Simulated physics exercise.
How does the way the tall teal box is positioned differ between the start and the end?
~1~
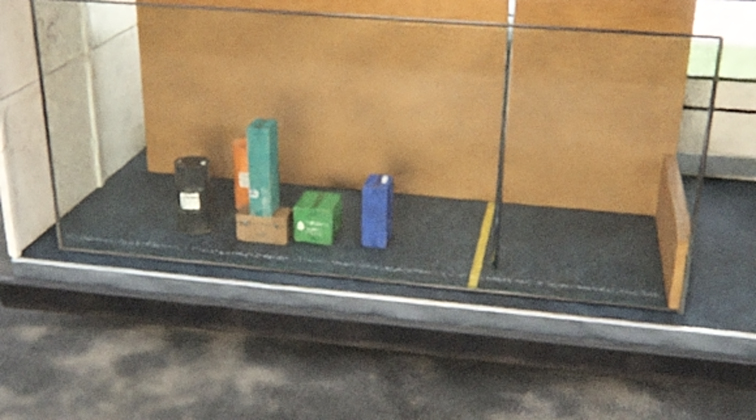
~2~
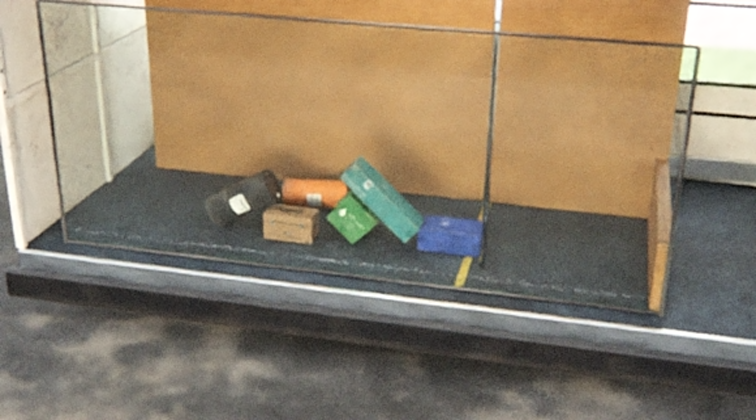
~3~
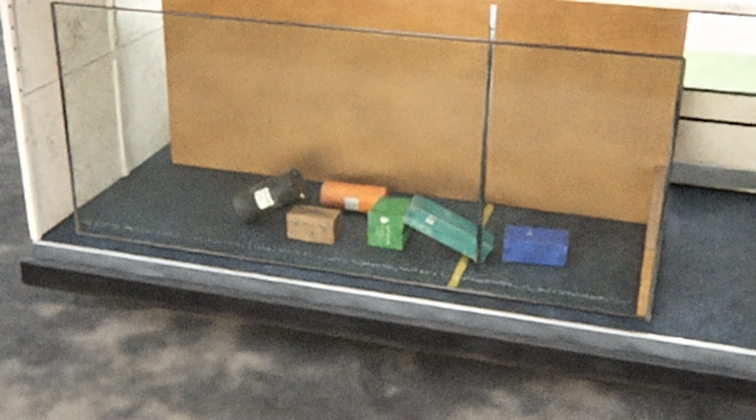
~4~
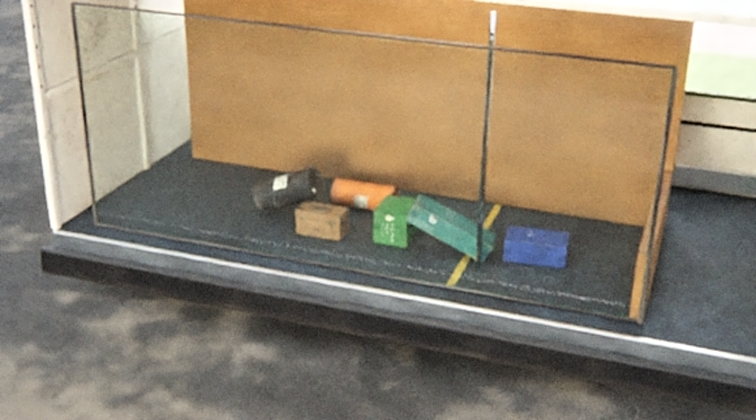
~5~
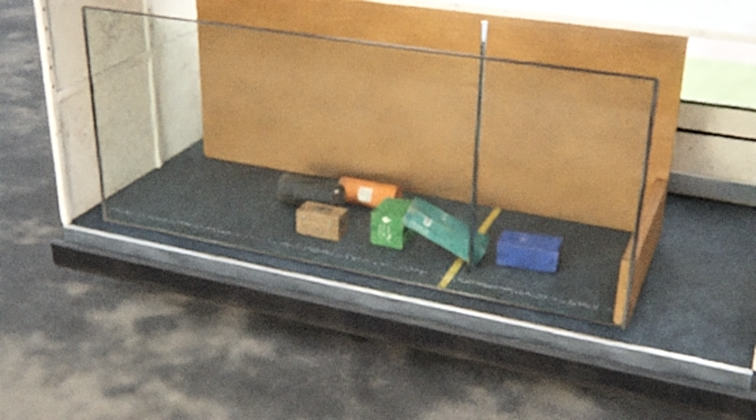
At the start the tall teal box stands upright, and by the end it lies tipped over on its side, short of the yellow line.
